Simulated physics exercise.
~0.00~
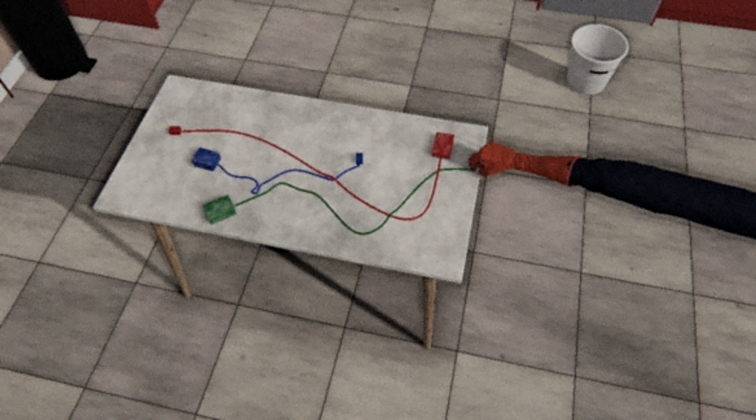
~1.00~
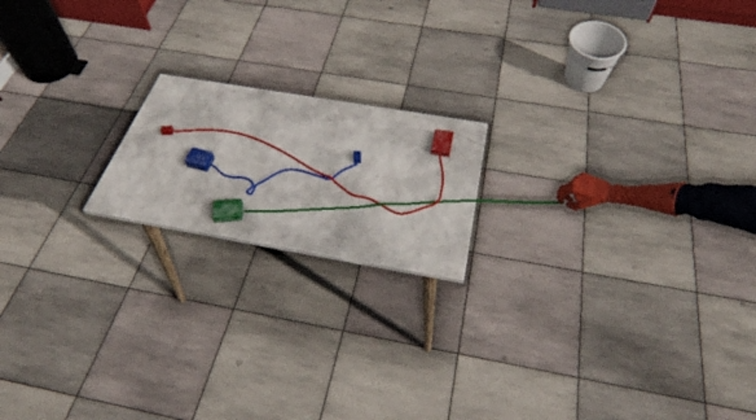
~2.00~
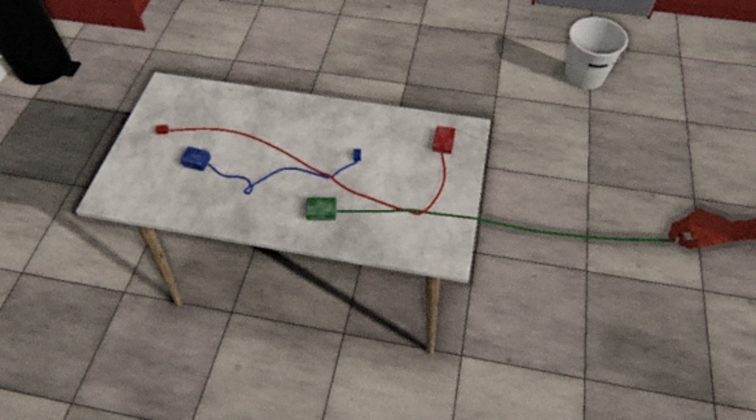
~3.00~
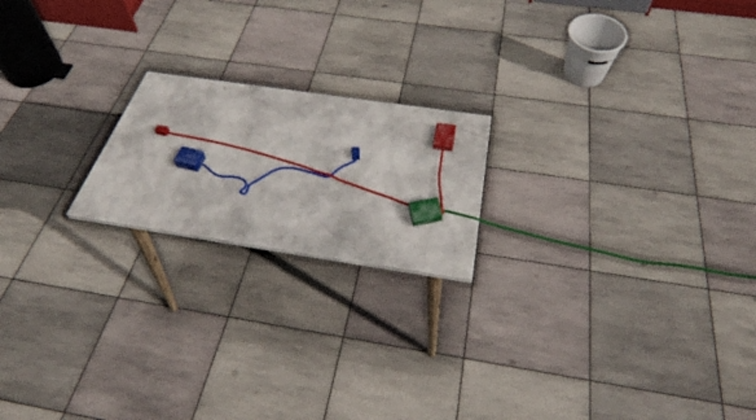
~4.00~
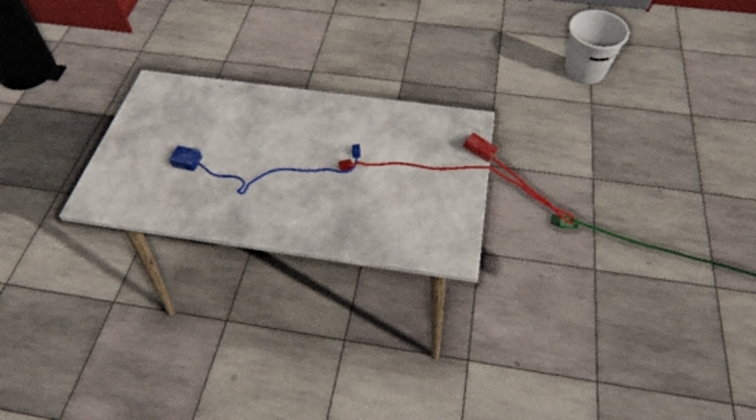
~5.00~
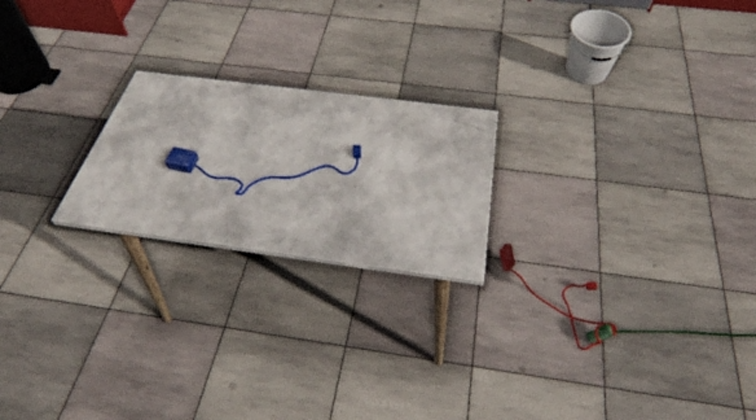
In the video, a gloved hand pulls a green lead rightwards off a table where red and blue leads also lie, dragging its charger along. The green charger catches the red lead, and both go over the edge to the floor, while the blue lead stays on the table.
